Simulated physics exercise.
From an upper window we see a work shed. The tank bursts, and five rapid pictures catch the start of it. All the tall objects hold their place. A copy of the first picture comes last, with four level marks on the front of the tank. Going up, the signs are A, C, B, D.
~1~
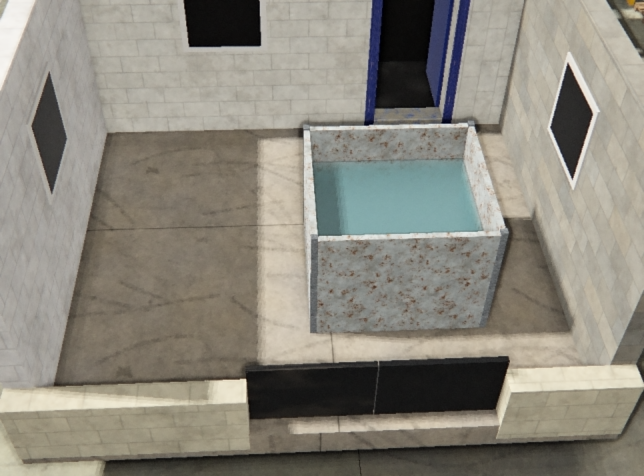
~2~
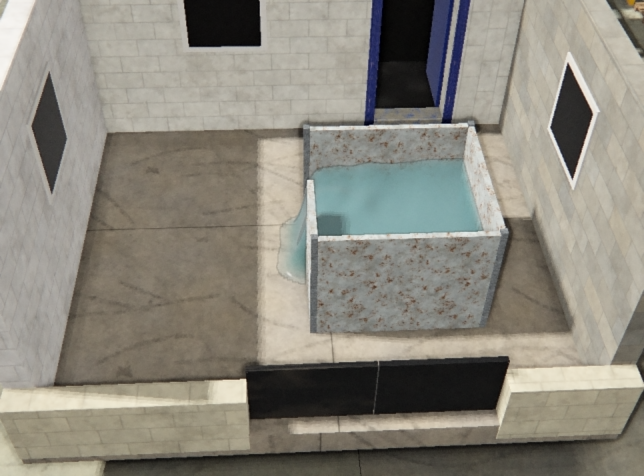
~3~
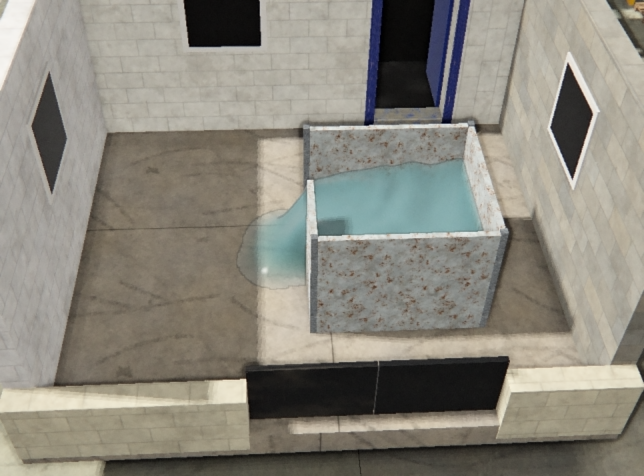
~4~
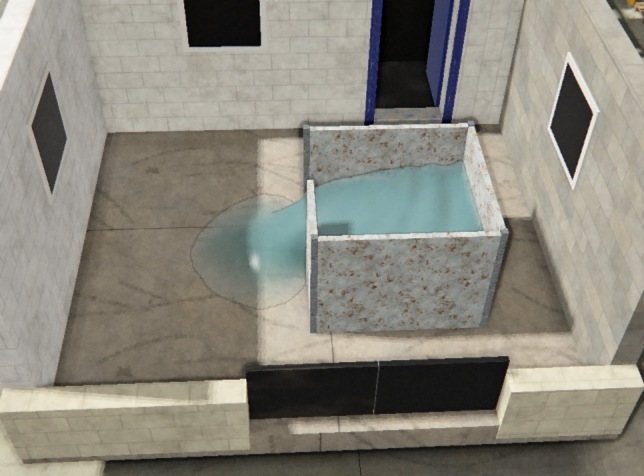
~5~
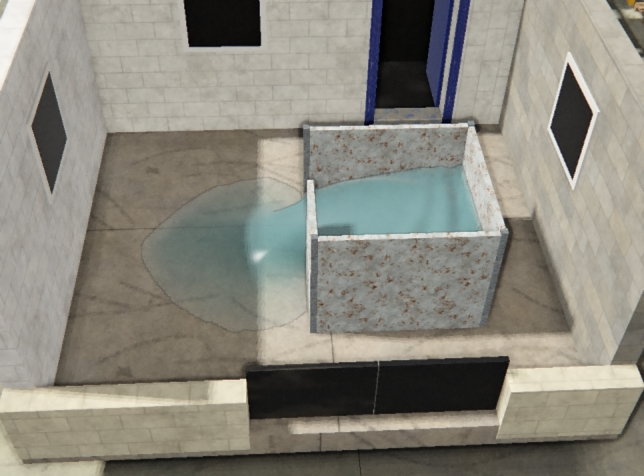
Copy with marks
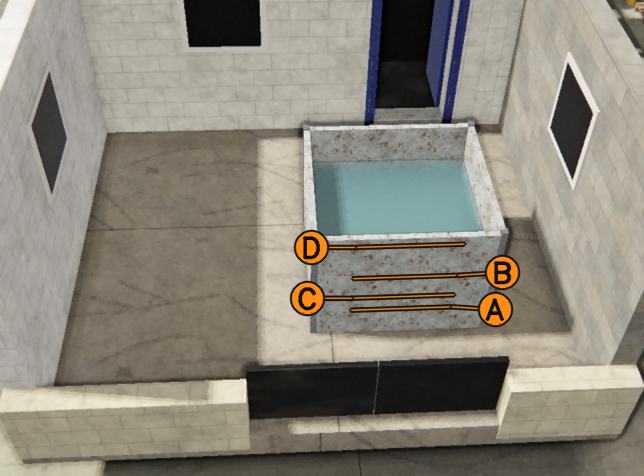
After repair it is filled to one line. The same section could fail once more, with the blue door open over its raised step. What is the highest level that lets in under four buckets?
B.
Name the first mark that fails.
That would be D.
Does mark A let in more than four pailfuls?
No.
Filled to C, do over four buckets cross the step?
No, that is safe.
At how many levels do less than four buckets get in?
Three of the four.
On the marked copy, A at (401, 308); B at (405, 277); C at (403, 296); D at (409, 245); from the bottom up A, C, B, D.
With A, nothing gets over.
With B, a bucket or two gets in.
With C, nothing gets over.
With D, about 10 bucketfuls get in.
